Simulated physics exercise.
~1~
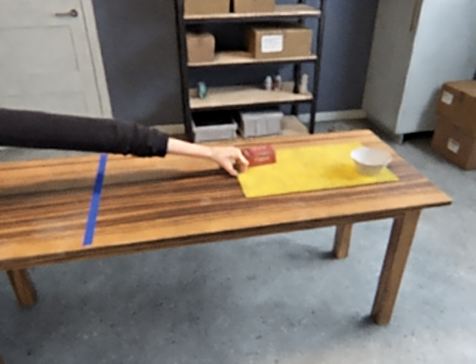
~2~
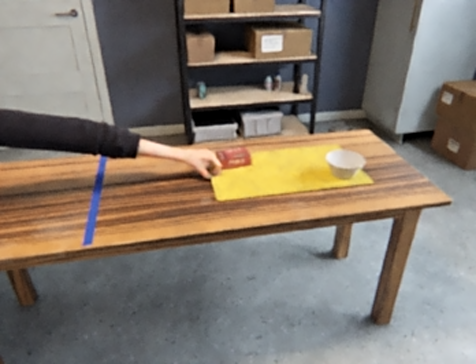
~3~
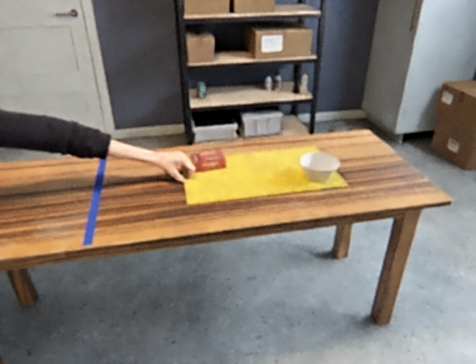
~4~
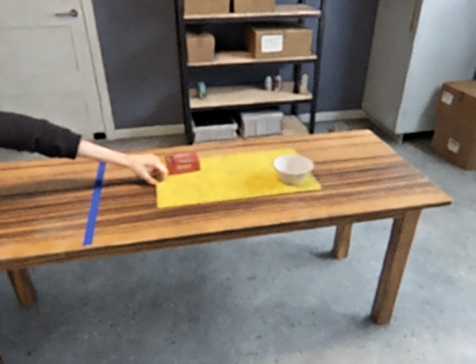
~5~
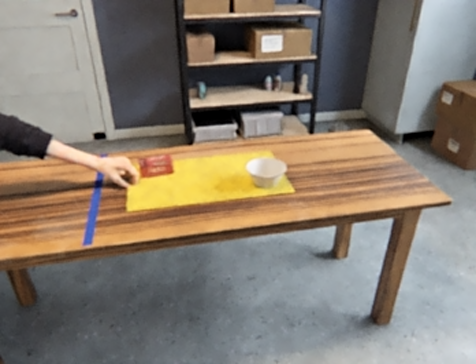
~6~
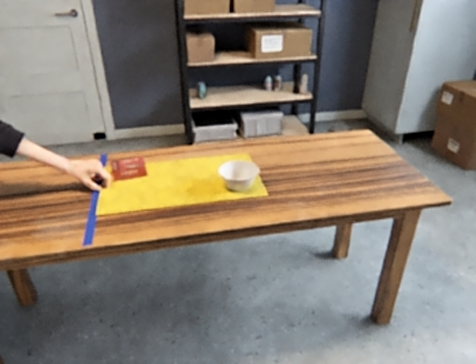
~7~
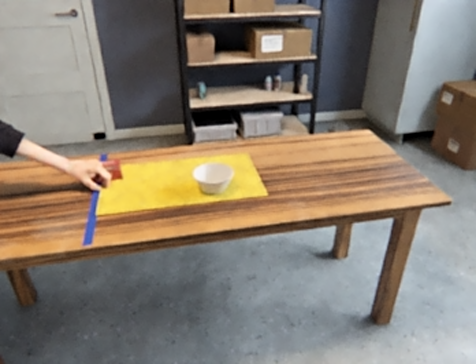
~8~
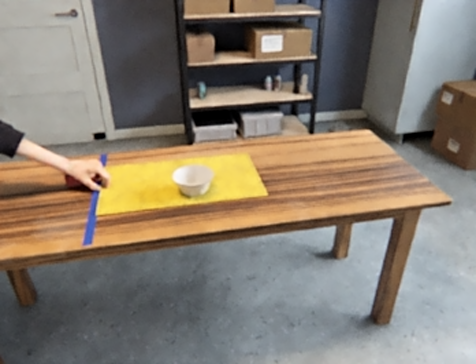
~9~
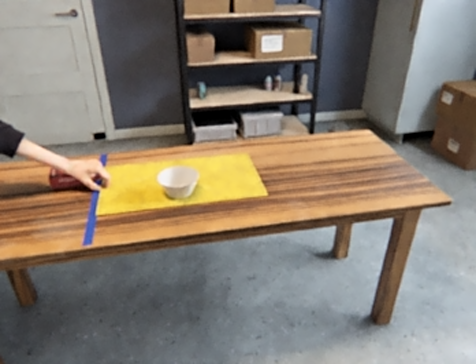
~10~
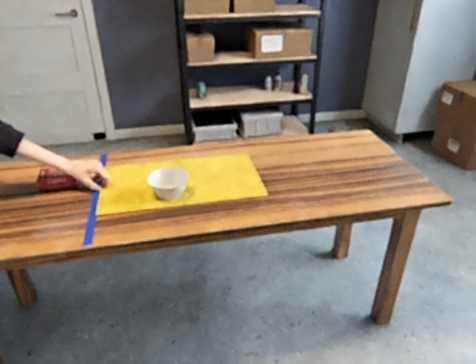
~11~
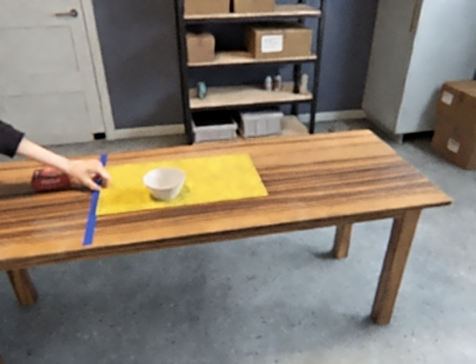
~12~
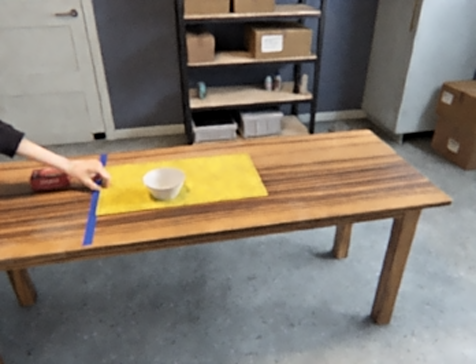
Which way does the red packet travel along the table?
The red packet travels to the left, first riding on the yellow mat and then sliding off past its edge.
